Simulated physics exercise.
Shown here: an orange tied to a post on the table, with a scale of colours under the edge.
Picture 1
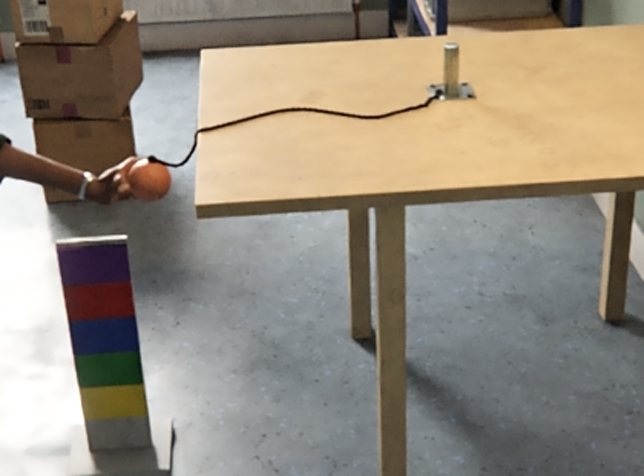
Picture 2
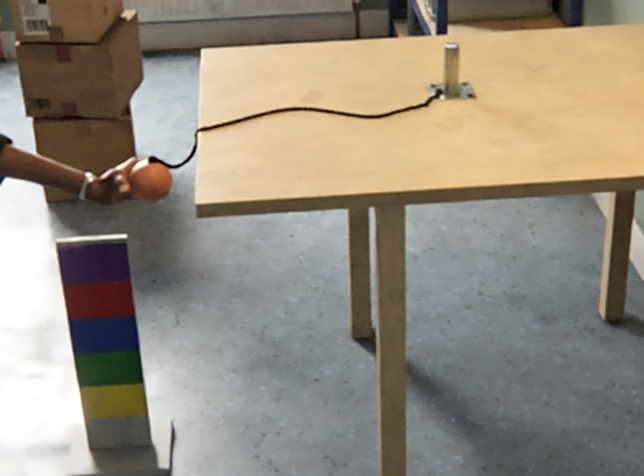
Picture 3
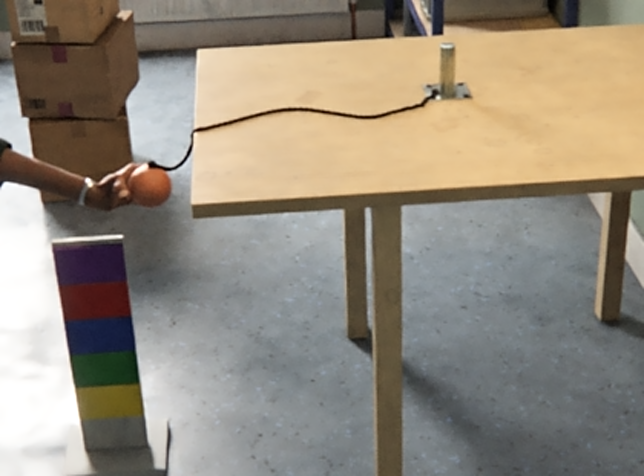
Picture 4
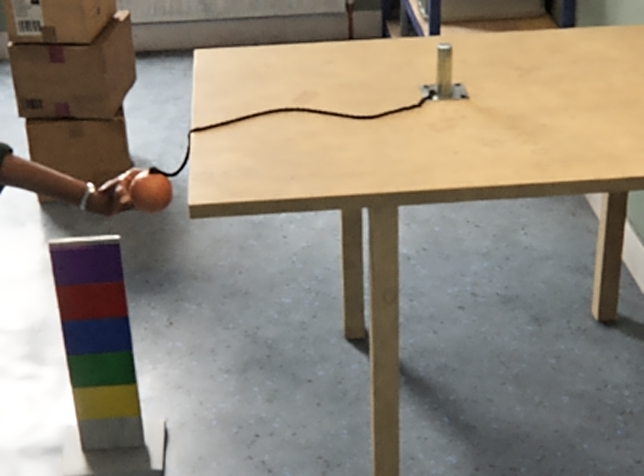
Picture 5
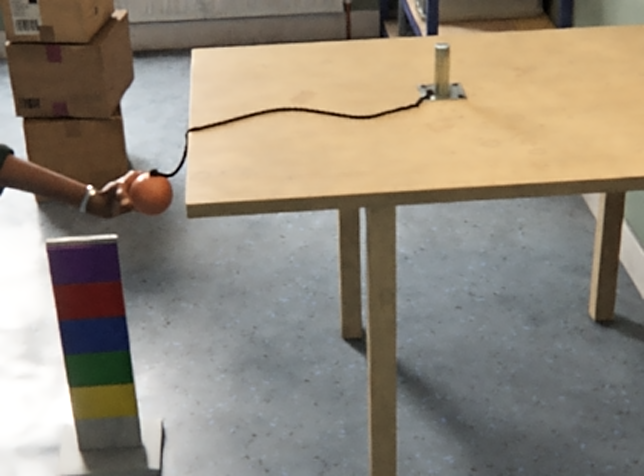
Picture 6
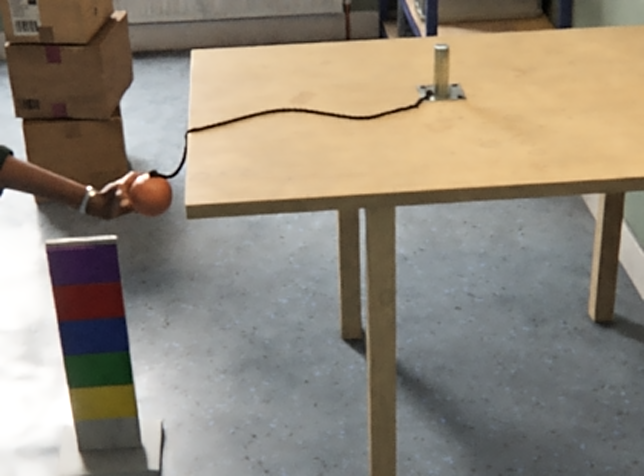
Beside a wooden table, a hand holding an orange ball on a dark cord above a striped colour scale, barely moving.
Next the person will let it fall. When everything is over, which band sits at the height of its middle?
The purple one.
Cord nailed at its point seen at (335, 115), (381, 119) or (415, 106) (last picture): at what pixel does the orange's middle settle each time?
Respectively (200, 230), (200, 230) and (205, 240).
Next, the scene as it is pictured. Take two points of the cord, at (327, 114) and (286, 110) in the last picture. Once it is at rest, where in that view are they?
(295, 113) and (253, 119), roughly.
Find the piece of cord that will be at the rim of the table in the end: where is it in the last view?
You'll find it somewhere near (222, 124).
Early on, orange near (178, 246); level with purple.
Midway, orange near (214, 244); level with purple.
Near the end, orange near (210, 251); level with purple.
Finally, orange near (202, 253); level with purple. Its middle rests at the purple band.
